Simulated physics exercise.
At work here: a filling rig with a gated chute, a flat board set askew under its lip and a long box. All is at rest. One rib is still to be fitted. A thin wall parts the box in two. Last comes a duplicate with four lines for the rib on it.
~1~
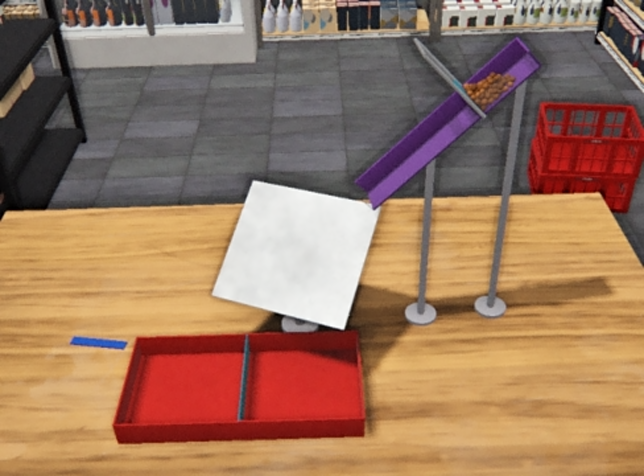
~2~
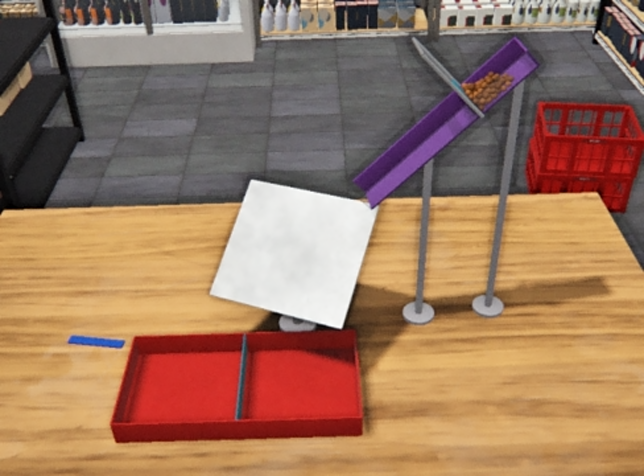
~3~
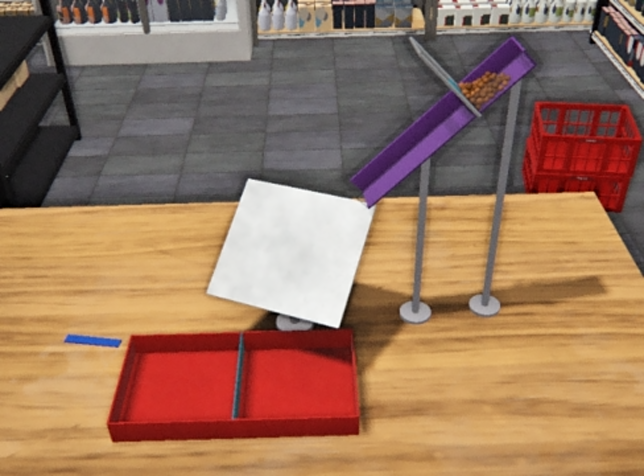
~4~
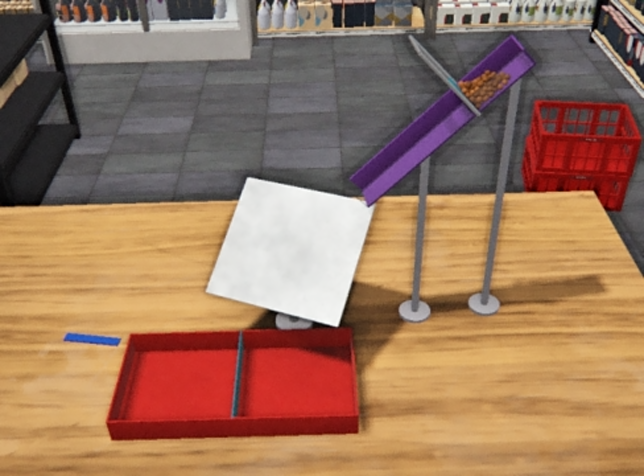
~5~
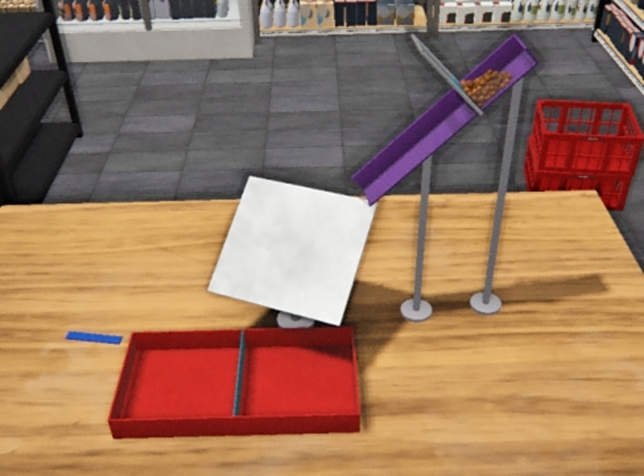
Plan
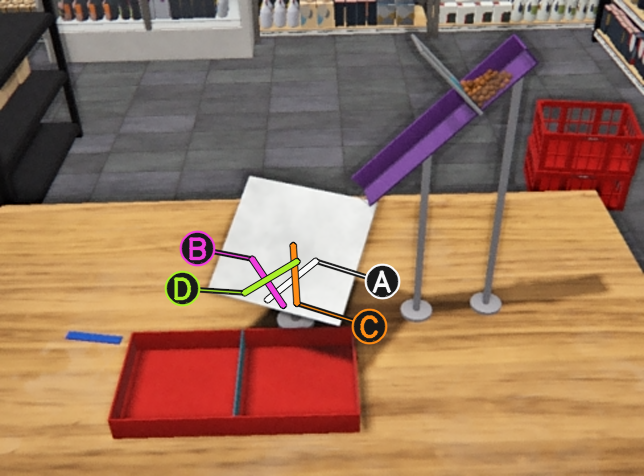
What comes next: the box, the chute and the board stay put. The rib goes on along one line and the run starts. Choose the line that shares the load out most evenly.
Choose D.
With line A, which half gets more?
The left half.
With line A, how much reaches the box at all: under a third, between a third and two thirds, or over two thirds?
It is over two thirds.
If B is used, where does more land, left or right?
The right half.
On the marked copy, line A from (315, 261) to (267, 299); line B from (252, 259) to (283, 305); line C from (293, 245) to (296, 303); line D from (297, 261) to (244, 292).
With A, of what is caught, most in the left half, about a quarter in the right.
With B, of what is caught, a small part in the left half, most in the right.
With C, of what is caught, a small part in the left half, most in the right.
With D, of what is caught, about two thirds in the left half, about a third in the right.
